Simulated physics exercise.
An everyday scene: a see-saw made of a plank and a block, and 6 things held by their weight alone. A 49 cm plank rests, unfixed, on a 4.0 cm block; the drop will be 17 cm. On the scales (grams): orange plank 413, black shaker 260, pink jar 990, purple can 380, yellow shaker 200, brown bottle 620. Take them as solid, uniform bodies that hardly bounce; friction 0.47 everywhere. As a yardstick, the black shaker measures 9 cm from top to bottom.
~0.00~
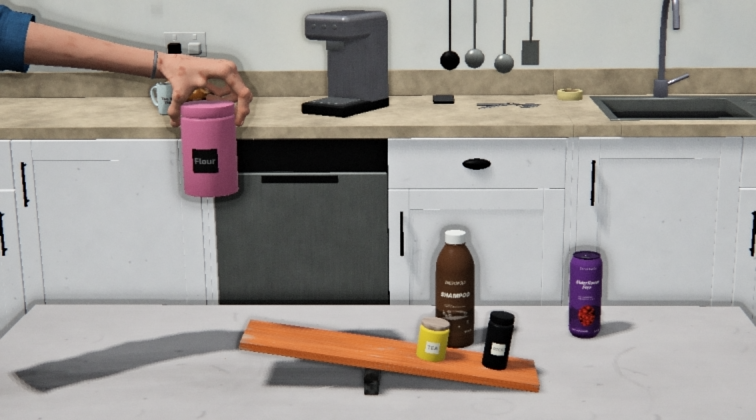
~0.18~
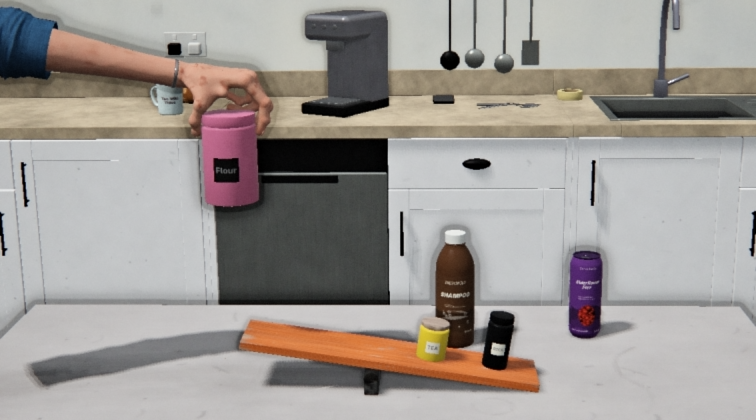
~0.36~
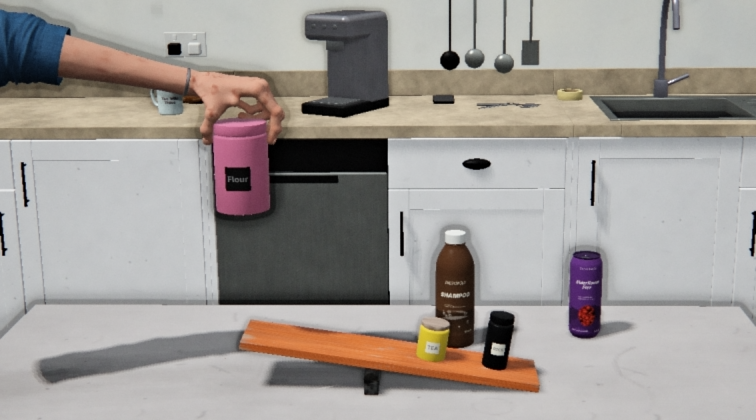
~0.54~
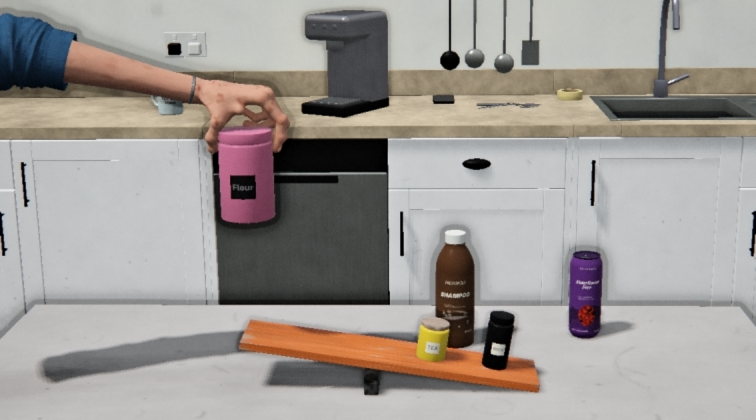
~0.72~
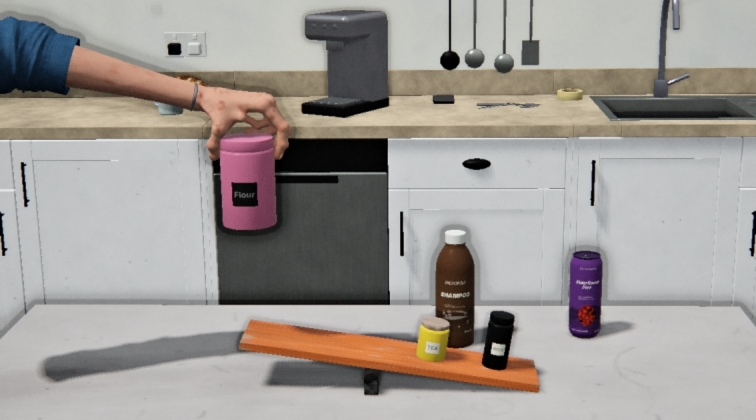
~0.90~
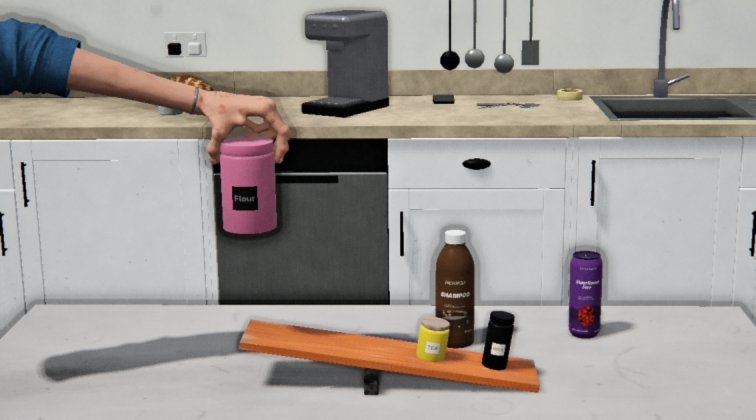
In this clip, a hand holding a pink jar moves a short way right and downward, slowing to a near standstill above the raised left side of a tilted orange plank, while the yellow and black shakers on it stay still.
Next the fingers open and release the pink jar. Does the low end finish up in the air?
In the end the plank finishes with the same end low.
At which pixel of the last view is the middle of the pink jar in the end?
At about (182, 354).
By 1.20 s, plank at 5°, leaning as at the start; pink jar 19 cm from its spot near (253, 298); yellow shaker tilted 3°.
By 1.40 s, plank at 5°, tipped the other way; pink jar tilted 55° near (207, 336); black shaker tilted 72°; yellow shaker on its side.
By 1.50 s, plank at 9°, leaning as at the start; pink jar on its side near (183, 354); black shaker on its side; yellow shaker on its side.
By 2.30 s, plank at 8°, leaning as at the start; pink jar on its side near (183, 354); yellow shaker on its side; black shaker on its side.
When it is over (4.0 s), plank at 8°, leaning as at the start; lying over on the table or plank, black shaker, pink jar and yellow shaker; the other 3 within 4 cm of the start. End places, in pixels of the last picture, pink jar near (182, 354). The plank lies as before.
